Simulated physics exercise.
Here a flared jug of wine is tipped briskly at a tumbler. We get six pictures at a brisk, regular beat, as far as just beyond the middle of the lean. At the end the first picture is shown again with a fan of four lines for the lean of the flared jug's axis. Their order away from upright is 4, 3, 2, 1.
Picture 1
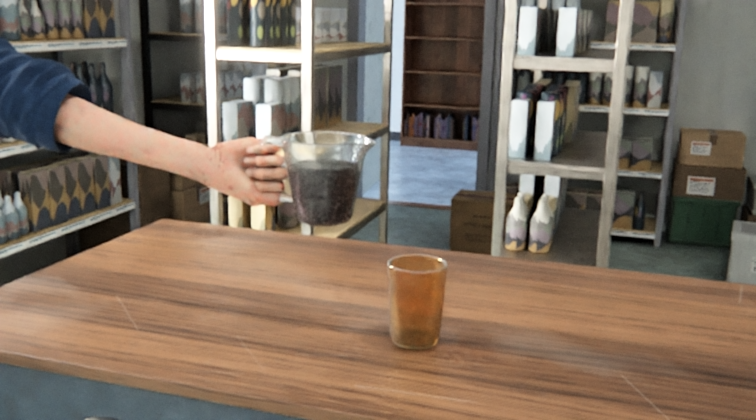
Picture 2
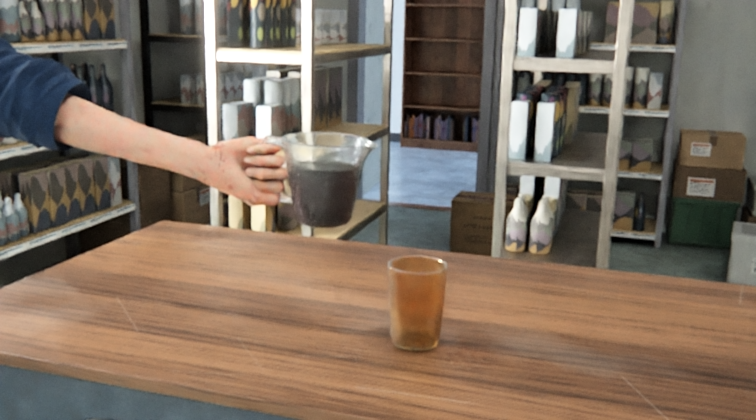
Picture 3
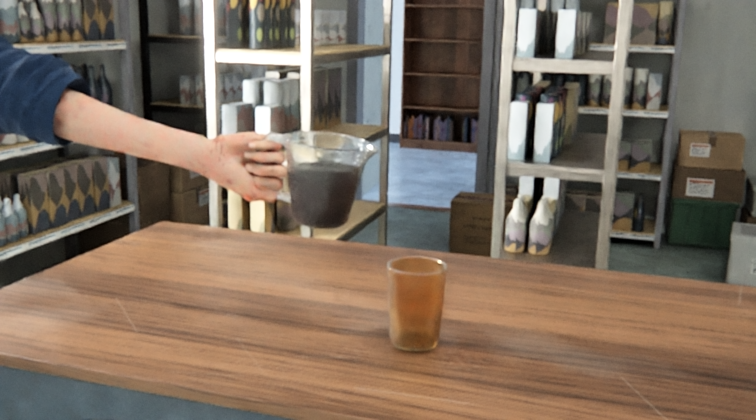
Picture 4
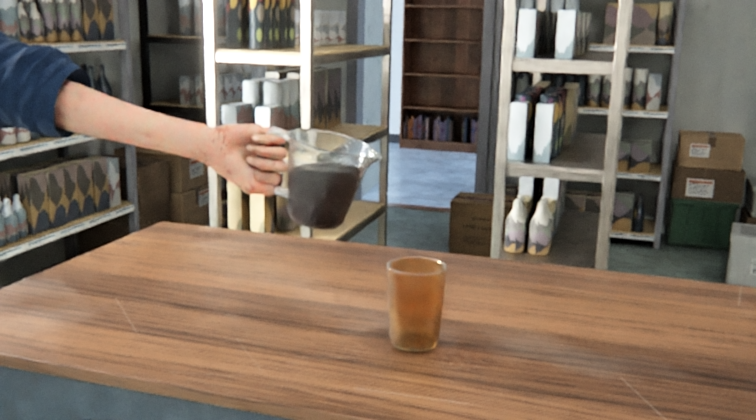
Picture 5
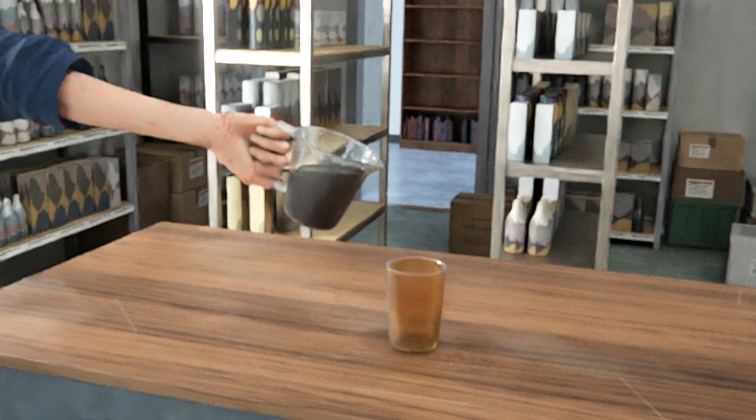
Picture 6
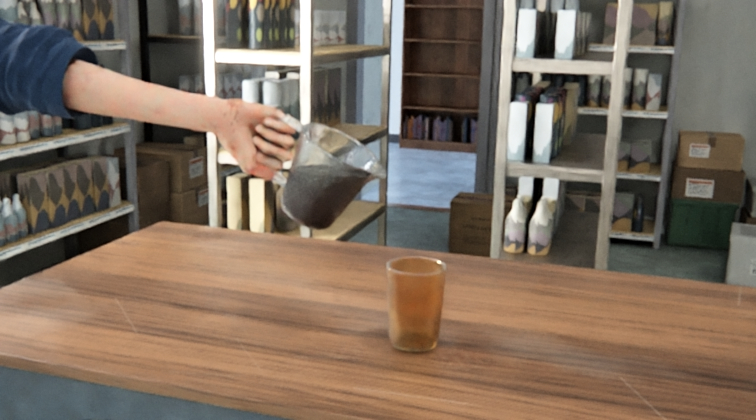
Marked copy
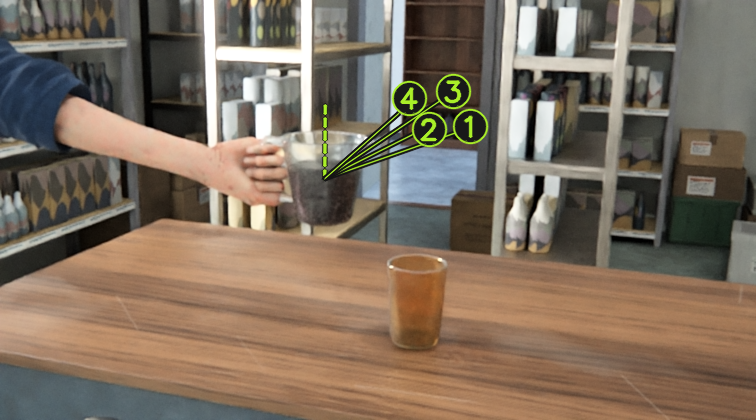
In the video, a hand holds a clear, flared jug of dark liquid upright above a wooden table, near an amber tumbler, then steadily tilts it to the right, with the liquid staying inside the jug.
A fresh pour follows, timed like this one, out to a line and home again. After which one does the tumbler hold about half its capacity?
2 beats the others.
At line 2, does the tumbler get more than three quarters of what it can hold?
No, less.
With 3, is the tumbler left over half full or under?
Under.
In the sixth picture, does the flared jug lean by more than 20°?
Yes.
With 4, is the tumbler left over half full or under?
Under.
On the marked copy, 1 at (455, 133); 2 at (412, 134); 3 at (439, 101); 4 at (398, 113).
For line 1, the tumbler ends with about 65 % of what it can hold.
For line 2, the tumbler ends with about 48 % of what it can hold.
For line 3, the tumbler ends with about 32 % of what it can hold.
For line 4, the tumbler ends with about 19 % of what it can hold.
